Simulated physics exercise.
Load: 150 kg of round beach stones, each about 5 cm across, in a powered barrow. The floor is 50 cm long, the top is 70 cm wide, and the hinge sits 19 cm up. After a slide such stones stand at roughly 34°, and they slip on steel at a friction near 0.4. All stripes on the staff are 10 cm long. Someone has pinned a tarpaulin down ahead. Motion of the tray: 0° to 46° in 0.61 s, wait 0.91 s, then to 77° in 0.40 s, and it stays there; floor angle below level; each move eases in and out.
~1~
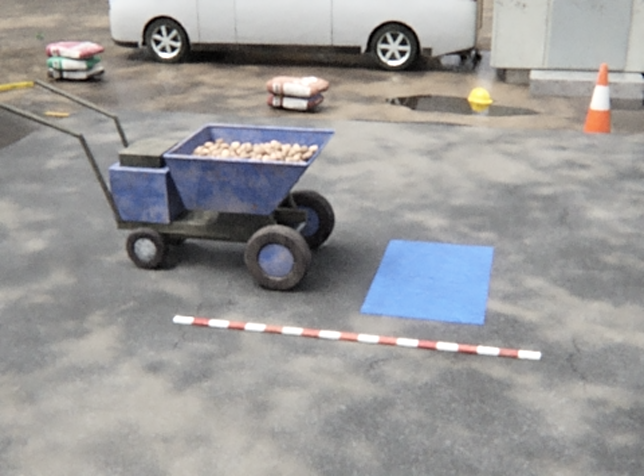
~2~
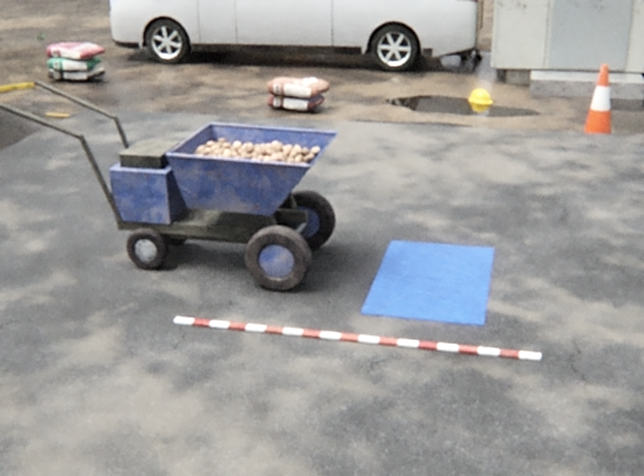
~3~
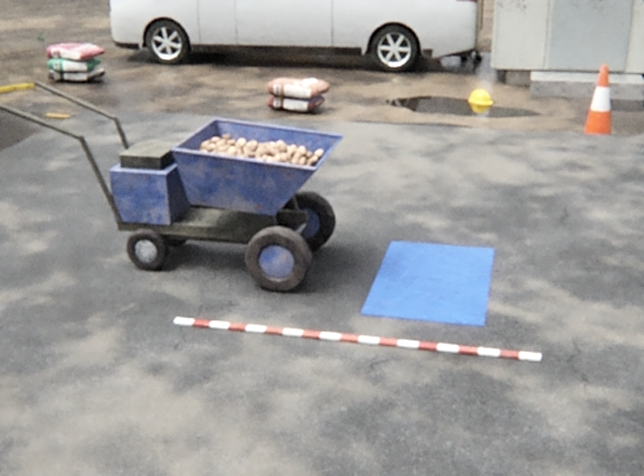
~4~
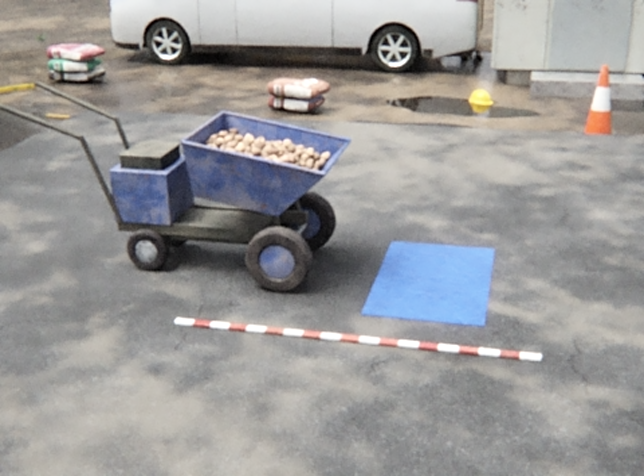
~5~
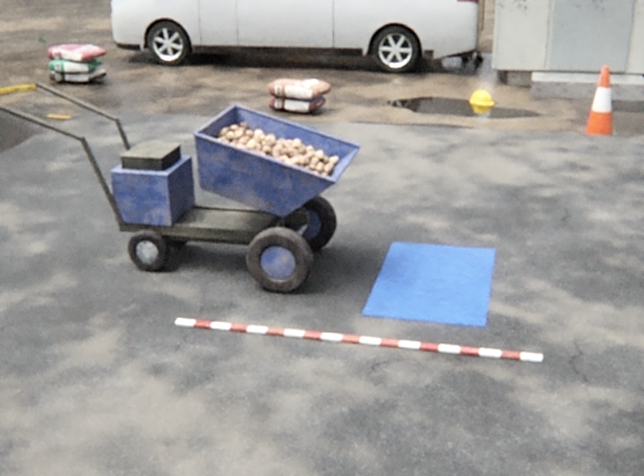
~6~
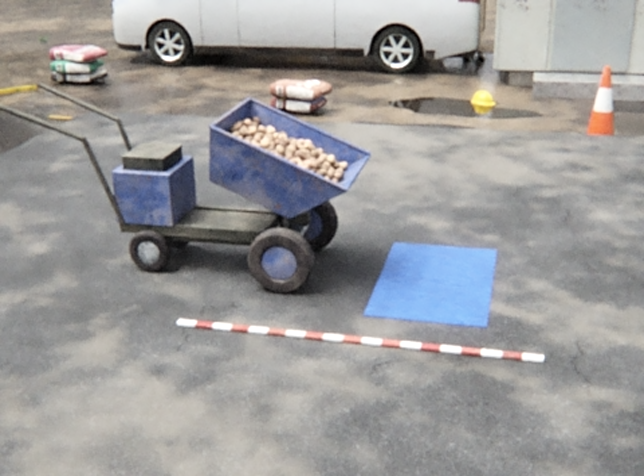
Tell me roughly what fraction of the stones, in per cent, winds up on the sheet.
Roughly 70 per cent of the stones.
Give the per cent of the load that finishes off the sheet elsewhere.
I'd put it at around 15 per cent.
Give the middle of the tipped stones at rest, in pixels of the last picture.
The resting stones are centred at roughly (439, 274).
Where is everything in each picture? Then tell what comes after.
In the first frame, lip at (307, 165), floor tilted 0°, highest stones at (262, 150).
In the second frame, the tray is at 1°, its lip at (310, 166); the top of the load is at (245, 149).
In the third frame, the tray is at 5°, its lip at (316, 170); the top of the load is at (228, 146).
In the fourth frame, lip at (325, 174), floor tilted 10°, highest stones at (224, 140).
In the fifth frame, the tray is at 16°, its lip at (336, 182); the top of the load is at (231, 133).
In the sixth frame, the tray is at 22°, its lip at (347, 190); the top of the load is at (244, 126).
A little later the floor is at 39°; 100 % in the tray; the foremost stones are at (353, 200).
Then the floor is at 46°; 98 % in the tray, 2 % on the sheet; the foremost stones are at (399, 219).
Later still the floor is at 77°; 21 % in the tray, 1 % short of the sheet, 67 % on the sheet, 10 % off the sheet elsewhere; the foremost stones are at (579, 298).
In the end the floor is at 77°; 10 % in the tray, 2 % short of the sheet, 71 % on the sheet, 17 % off the sheet elsewhere; the foremost stones are at (594, 290).
